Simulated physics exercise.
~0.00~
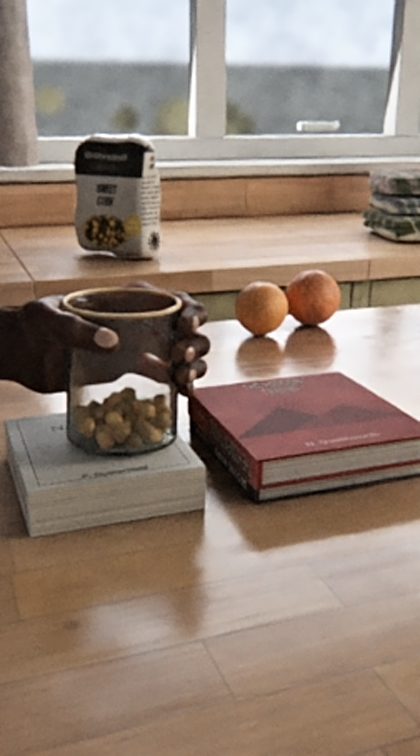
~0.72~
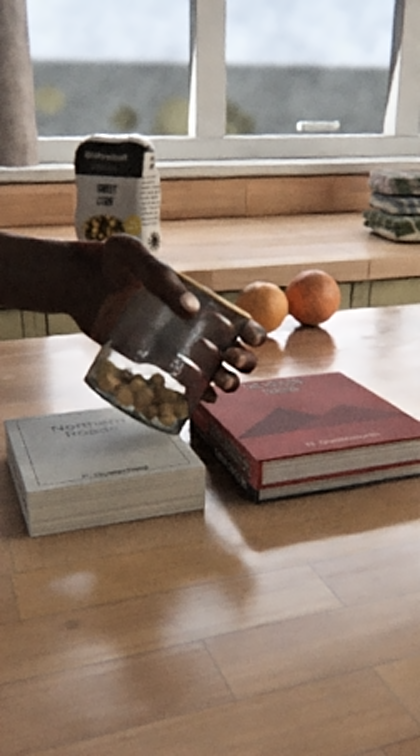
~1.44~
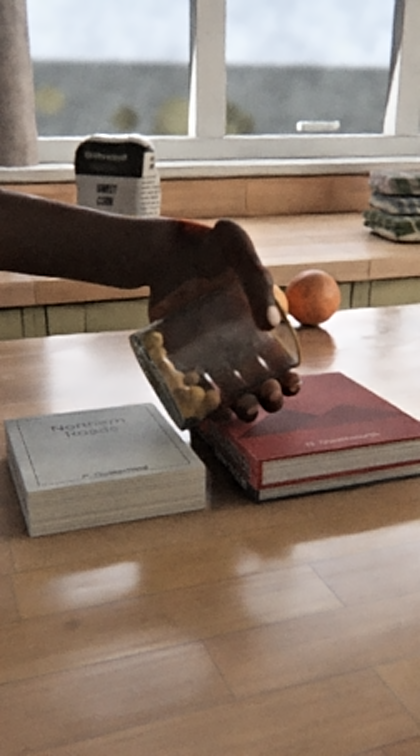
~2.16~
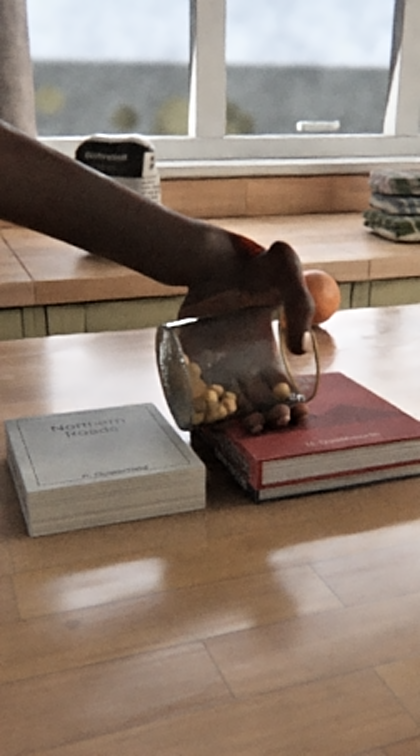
A clear glass of small, pale, rounded pieces was lifted by a hand from a white book, tipped sideways and carried right, until it rested nearly flat on the red book beside it, with all the pieces still inside.
